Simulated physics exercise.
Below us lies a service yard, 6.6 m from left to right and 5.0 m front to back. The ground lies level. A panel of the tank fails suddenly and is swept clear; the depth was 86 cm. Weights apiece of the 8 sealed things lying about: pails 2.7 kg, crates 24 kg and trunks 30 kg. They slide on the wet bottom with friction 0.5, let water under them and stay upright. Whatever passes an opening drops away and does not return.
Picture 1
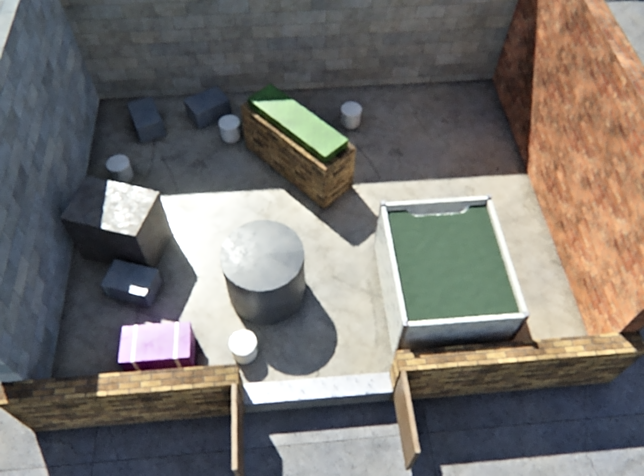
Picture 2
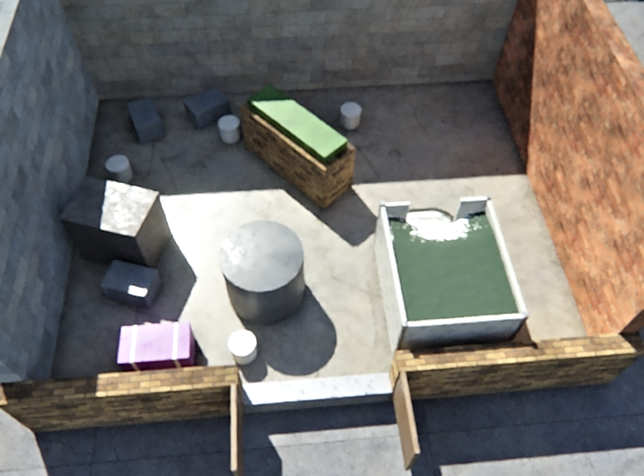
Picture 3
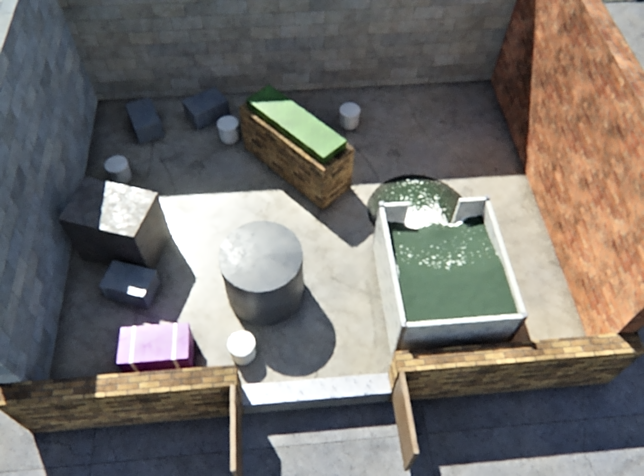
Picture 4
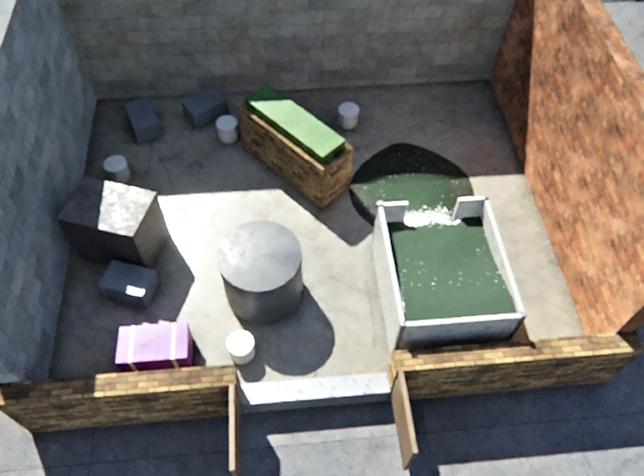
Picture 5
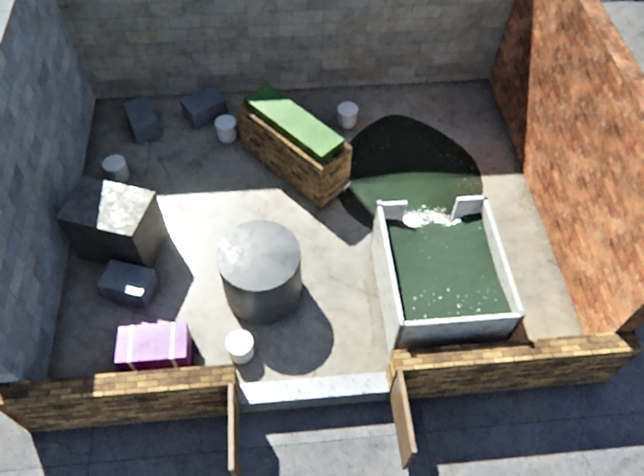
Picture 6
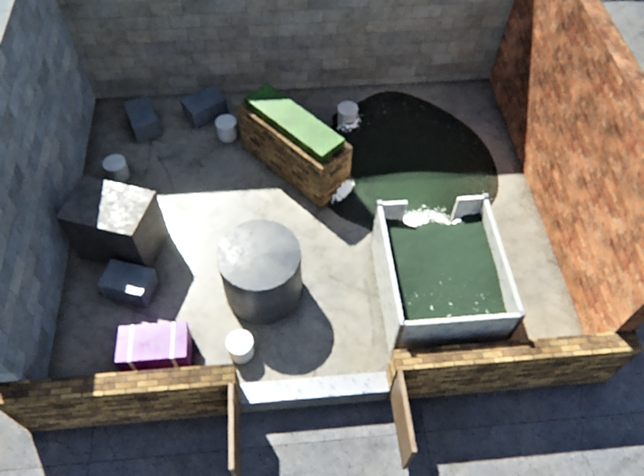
Dark green water pouring through a gap in a tank's back wall, spreading across a walled yard and reaching a brick block.
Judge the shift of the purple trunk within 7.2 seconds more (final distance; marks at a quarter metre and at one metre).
Purple trunk stays put.
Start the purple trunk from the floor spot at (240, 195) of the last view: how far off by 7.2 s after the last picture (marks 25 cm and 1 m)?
It holds its place.
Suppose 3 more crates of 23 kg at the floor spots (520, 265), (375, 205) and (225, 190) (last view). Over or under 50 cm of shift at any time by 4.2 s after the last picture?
In that order: Less, over, short of it.
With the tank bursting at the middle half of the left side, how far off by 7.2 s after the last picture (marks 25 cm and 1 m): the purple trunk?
Then the purple trunk moves a short way.
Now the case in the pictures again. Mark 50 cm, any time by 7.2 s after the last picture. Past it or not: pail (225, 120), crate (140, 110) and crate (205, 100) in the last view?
In turn: More, past it, over.
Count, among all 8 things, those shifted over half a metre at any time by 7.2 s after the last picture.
That makes 5.
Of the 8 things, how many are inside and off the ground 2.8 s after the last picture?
1 of them.
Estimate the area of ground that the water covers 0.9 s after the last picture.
Some 13 m2.
Then, 0.9 s after the last picture the purple trunk is near (152, 341), 0.0 m from its start, aground; 0 of 8 are out; 1 afloat.
Then, 2.8 s after the last picture the purple trunk is near (152, 341), 0.0 m from its start, aground; 0 of 8 are out; 1 afloat.
Then, 4.8 s after the last picture the purple trunk is near (152, 341), 0.0 m from its start, aground; 0 of 8 are out; 2 afloat.
Then, 7.2 s after the last picture the purple trunk is near (152, 341), 0.0 m from its start, aground; 0 of 8 are out; 1 afloat.
